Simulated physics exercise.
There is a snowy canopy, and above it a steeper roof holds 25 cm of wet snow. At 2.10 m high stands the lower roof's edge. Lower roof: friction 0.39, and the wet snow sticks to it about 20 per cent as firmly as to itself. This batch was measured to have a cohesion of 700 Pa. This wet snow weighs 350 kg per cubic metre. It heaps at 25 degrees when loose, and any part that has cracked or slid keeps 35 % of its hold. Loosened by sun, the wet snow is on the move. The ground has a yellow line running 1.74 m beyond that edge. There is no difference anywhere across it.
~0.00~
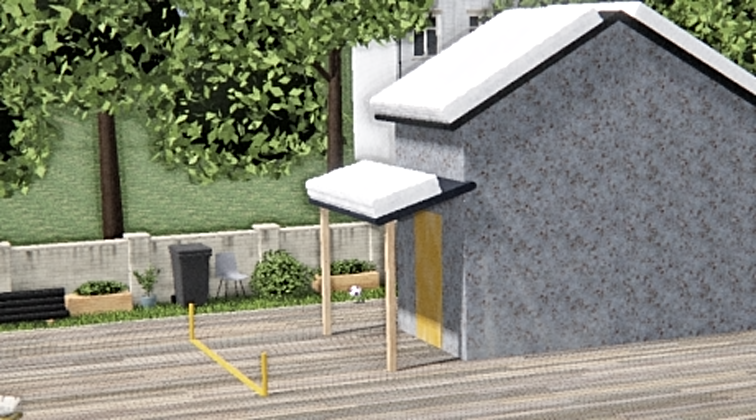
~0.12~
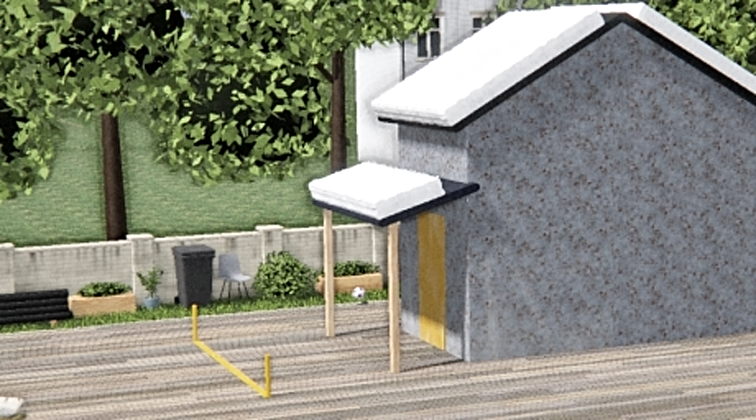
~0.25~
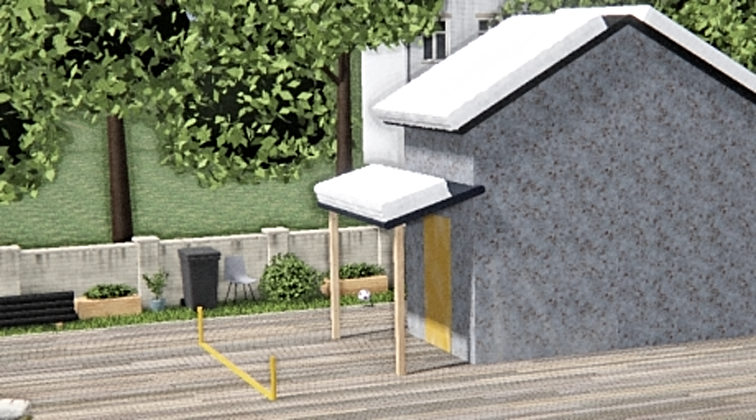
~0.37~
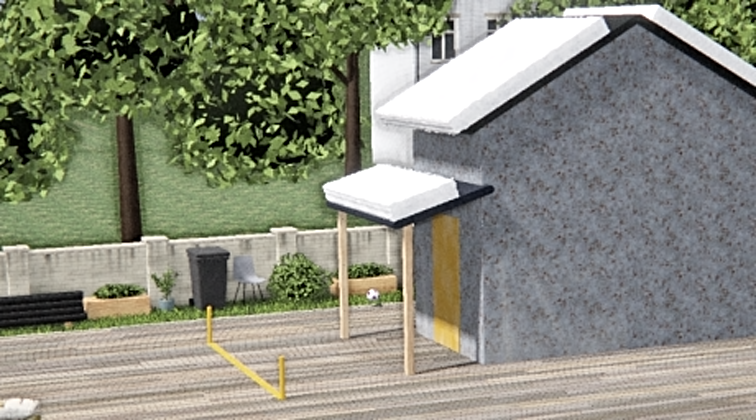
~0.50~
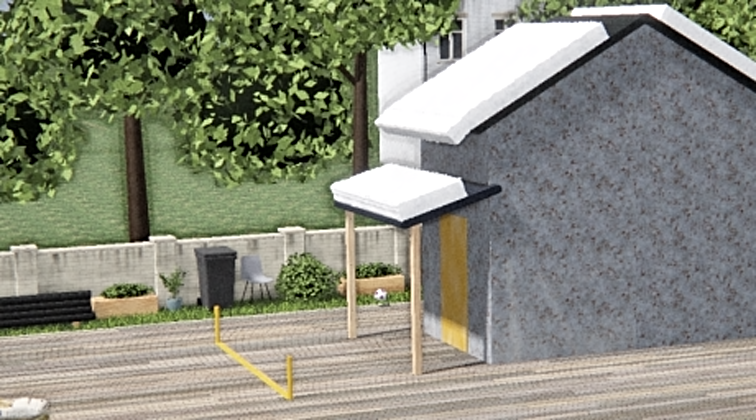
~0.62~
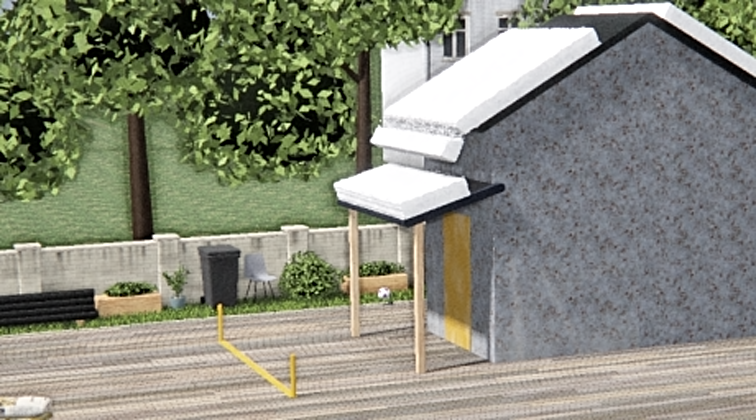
Wet snow on the steep upper roof of a grey building slid slowly down to the left, poked out past the edge, then cracked, its front chunk dropping toward the snowy canopy below.
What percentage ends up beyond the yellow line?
About 43 %.
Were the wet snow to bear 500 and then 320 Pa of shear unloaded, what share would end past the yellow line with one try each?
Going in order, it's 45 % and then 45 %.
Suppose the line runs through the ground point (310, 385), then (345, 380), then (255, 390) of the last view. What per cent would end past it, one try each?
I'd guess near 50 %, then near 65 %, and near 35 % on the last try.
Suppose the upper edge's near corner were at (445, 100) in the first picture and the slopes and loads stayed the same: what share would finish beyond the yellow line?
About 40 per cent.
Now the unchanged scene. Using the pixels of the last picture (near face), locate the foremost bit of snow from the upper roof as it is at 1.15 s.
(382, 208) or thereabouts.
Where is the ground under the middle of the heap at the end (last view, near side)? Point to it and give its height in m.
(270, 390), 0.3 m.
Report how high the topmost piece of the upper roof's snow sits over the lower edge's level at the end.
The snow's top stands about 0.5 m above the lower edge.
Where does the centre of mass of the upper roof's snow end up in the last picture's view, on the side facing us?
(261, 374).
By 1.15 s, none is below the lower edge and 0 % is past the line.
By 1.76 s, 66 % is below the lower edge and 0 % is past the line.
By 2.38 s, 81 % is below the lower edge and 43 % is past the line.
By 3.00 s, 81 % is below the lower edge and 43 % is past the line.
By 3.10 s, at the end, 81 % is below the lower edge and 43 % is past the line.
